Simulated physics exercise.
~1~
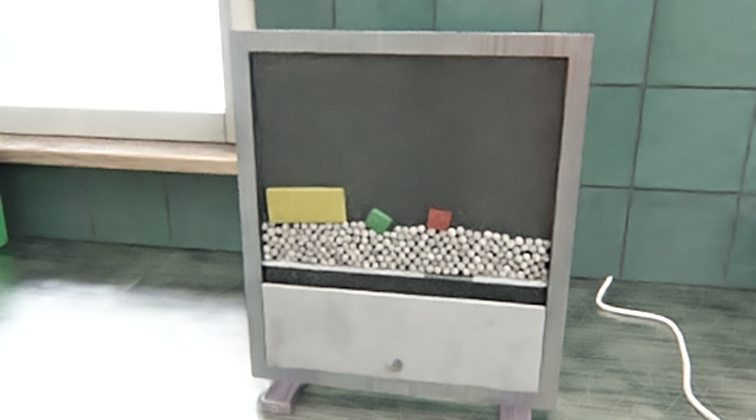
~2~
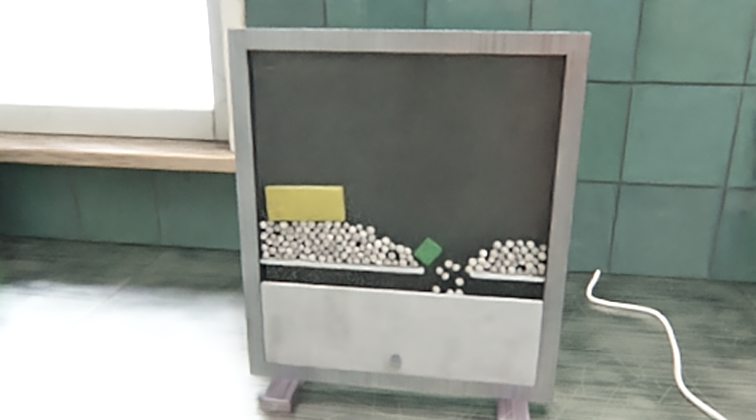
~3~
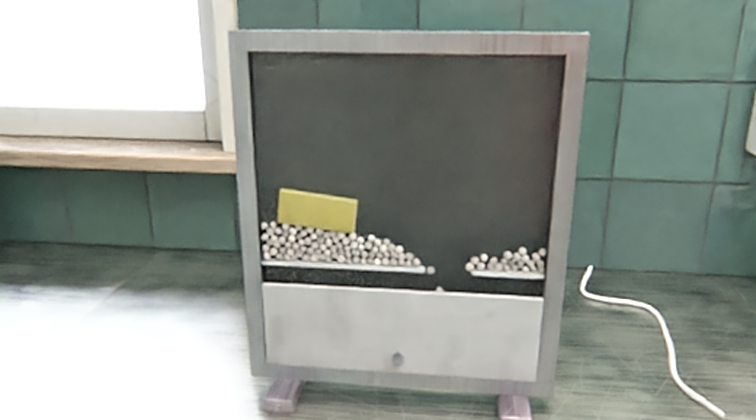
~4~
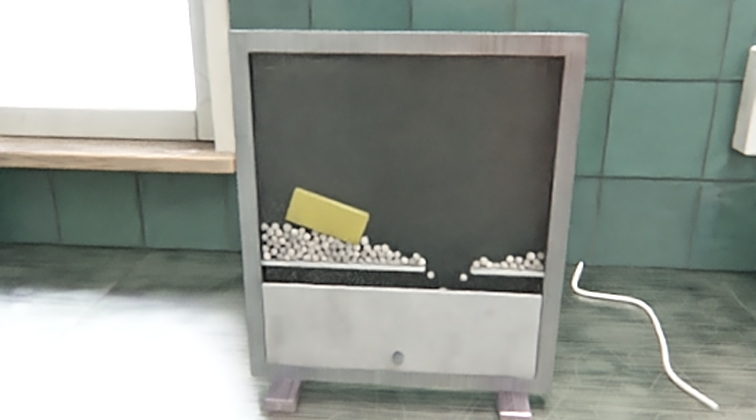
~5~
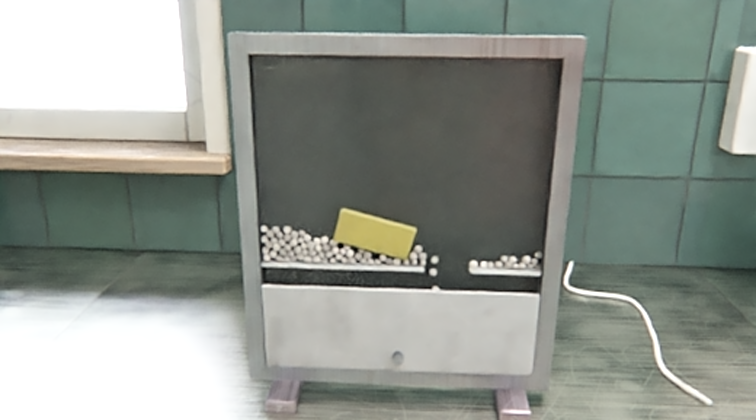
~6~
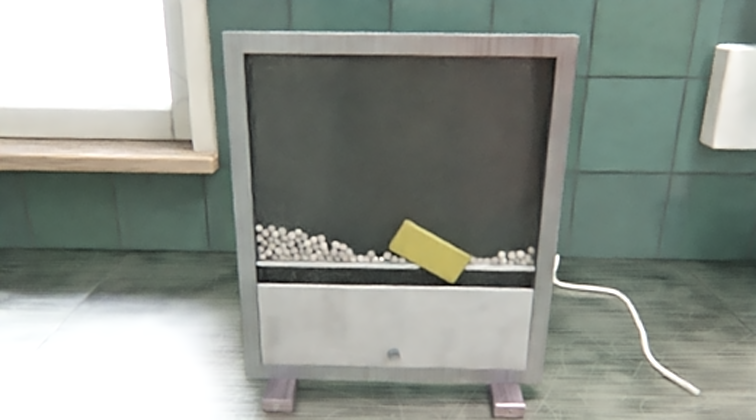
White balls poured through a gap in the floor of an upright case, and the red and green blocks disappeared from view. The yellow block slid right, tipped down to the right and ended slanted over the gap, with balls left on both sides.
